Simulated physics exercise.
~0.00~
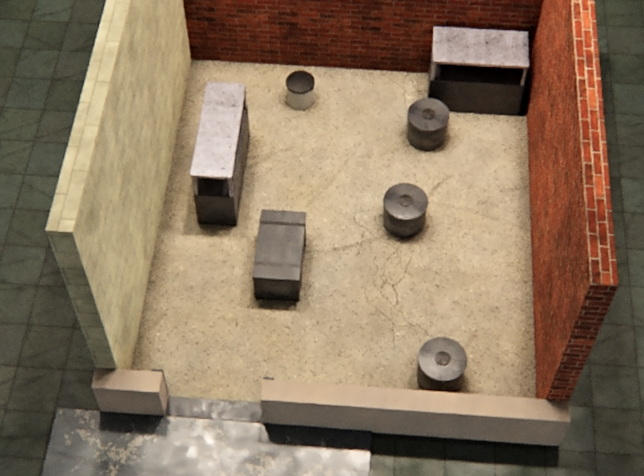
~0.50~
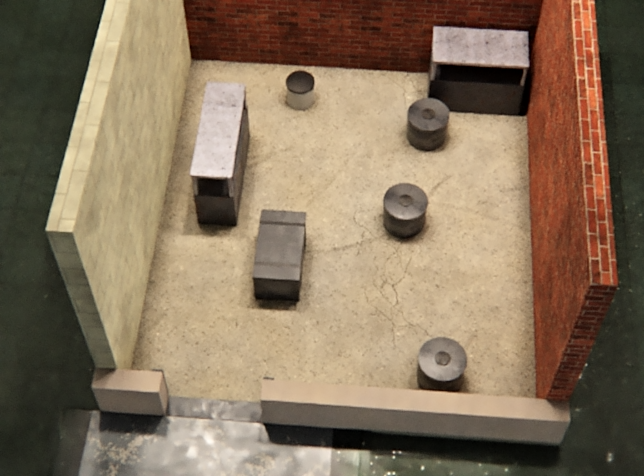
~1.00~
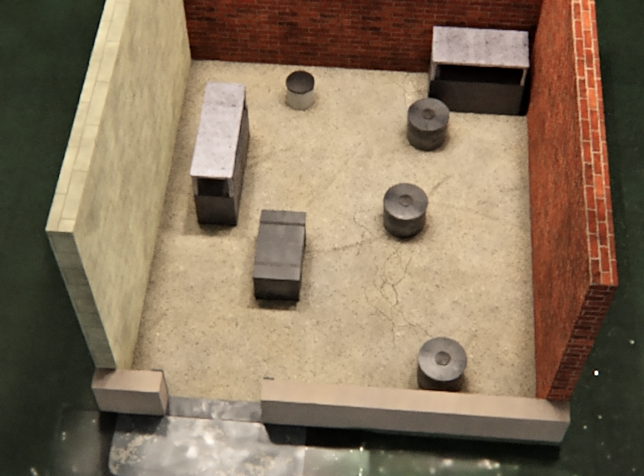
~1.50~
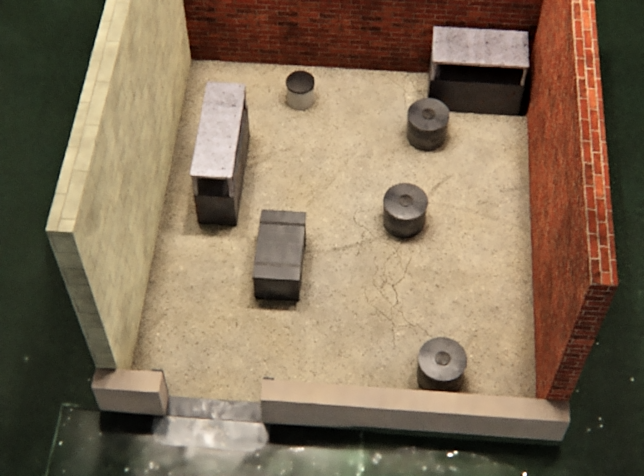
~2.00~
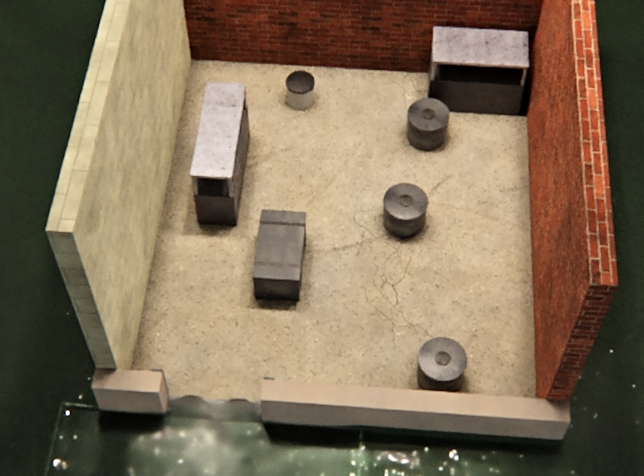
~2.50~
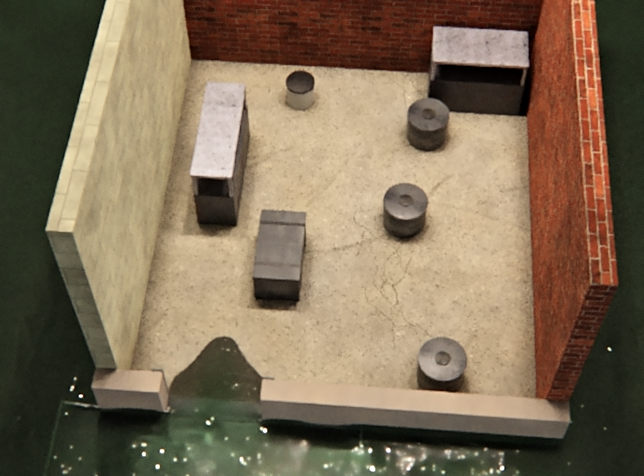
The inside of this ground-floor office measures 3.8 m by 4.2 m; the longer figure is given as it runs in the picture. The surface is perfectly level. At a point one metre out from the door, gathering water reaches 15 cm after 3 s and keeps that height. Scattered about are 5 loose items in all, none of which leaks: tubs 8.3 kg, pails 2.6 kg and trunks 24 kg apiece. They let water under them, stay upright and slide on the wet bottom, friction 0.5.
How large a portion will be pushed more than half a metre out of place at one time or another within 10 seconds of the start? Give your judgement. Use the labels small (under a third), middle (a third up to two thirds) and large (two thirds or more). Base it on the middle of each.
Small.
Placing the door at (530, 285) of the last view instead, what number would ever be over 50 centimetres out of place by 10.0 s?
You'd get 0 in that case.
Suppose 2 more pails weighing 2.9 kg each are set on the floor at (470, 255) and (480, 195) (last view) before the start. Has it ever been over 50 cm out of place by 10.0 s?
Taking them in order, the first is within that distance and the second is within that distance.
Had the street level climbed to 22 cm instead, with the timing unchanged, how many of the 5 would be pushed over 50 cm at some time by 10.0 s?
4.
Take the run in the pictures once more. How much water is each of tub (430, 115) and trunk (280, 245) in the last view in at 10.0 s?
Roughly 4 and 5 cm.
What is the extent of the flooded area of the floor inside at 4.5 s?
About 4.5 m2.
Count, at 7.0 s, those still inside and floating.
Total: 0.
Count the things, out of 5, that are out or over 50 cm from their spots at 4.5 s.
By that time the total stands at 0.
After 3.5 s 0 of 5 are over 50 cm from their spots; 0 afloat.
After 4.5 s 0 of 5 are over 50 cm from their spots; 0 afloat.
After 7.0 s 0 of 5 are over 50 cm from their spots; 0 afloat.
After 10.0 s 1 of 5 are over 50 cm from their spots, and 1 have been at some point; 1 afloat.
